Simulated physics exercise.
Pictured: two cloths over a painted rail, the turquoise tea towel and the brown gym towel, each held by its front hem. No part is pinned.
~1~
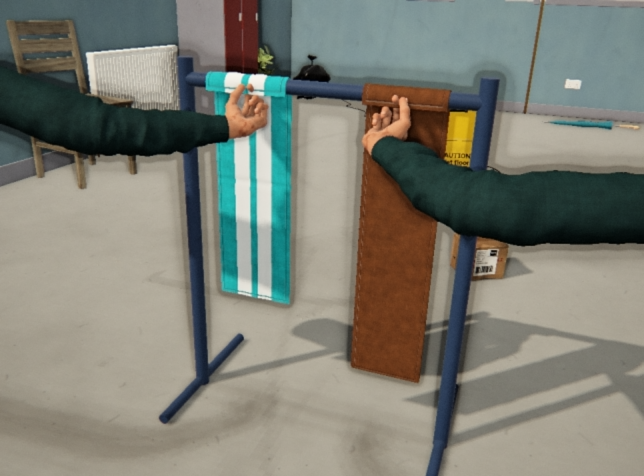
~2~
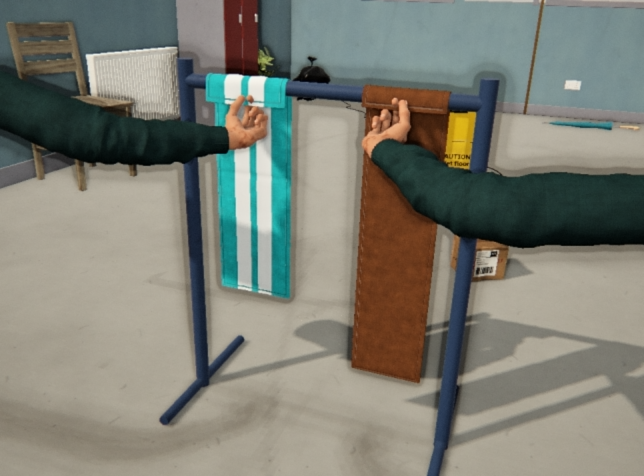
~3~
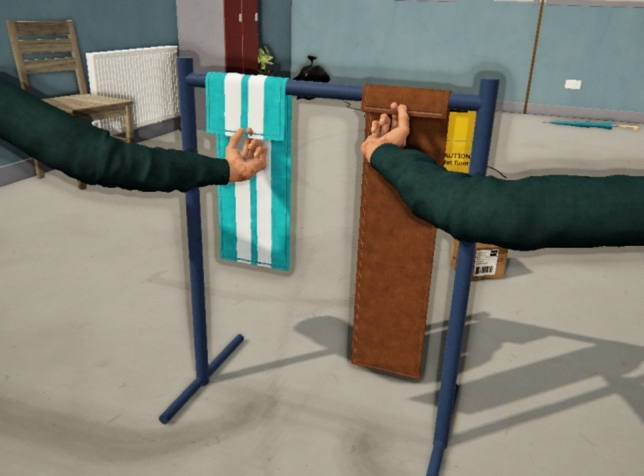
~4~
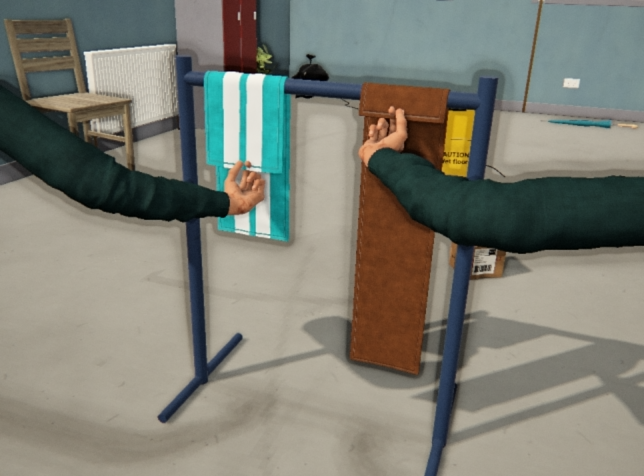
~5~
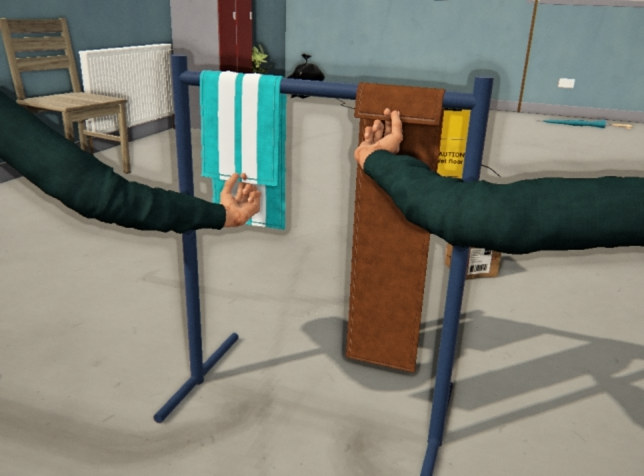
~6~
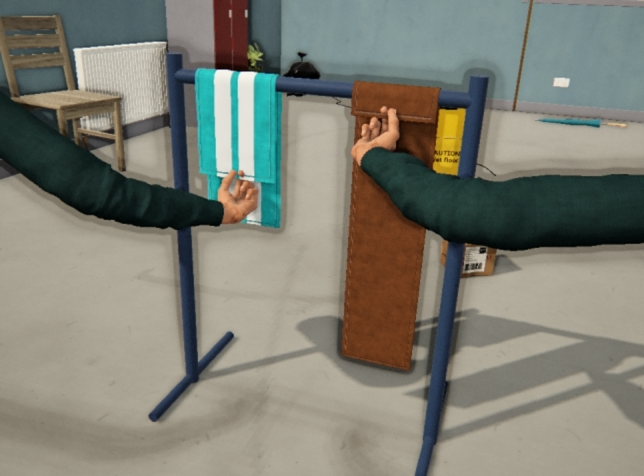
In a room with a pale floor, a turquoise striped cloth and a brown one hang over a blue rail, a hand at the front hem of each. The left hand draws the turquoise cloth's short front flap downward as its back rises, then nearly stills, while the brown cloth barely shifts.
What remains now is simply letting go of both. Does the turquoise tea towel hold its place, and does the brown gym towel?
Outcome: The turquoise tea towel hangs on. The brown gym towel drops.
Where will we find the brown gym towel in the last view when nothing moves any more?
Its centre ends up at (371, 416) in the last picture.
Then, 0.30 s past the final frame, tea towel unmoved; gym towel clear of the rail and dropping near (382, 291).
Then, 0.54 s past the final frame, tea towel unmoved; gym towel in a heap on the floor near (371, 412).
Then, 1.02 s past the final frame, tea towel unmoved; gym towel in a heap on the floor near (371, 415).
When it is over, tea towel unmoved; gym towel in a heap on the floor near (371, 415). The turquoise tea towel stays on and the brown gym towel slips to the floor.
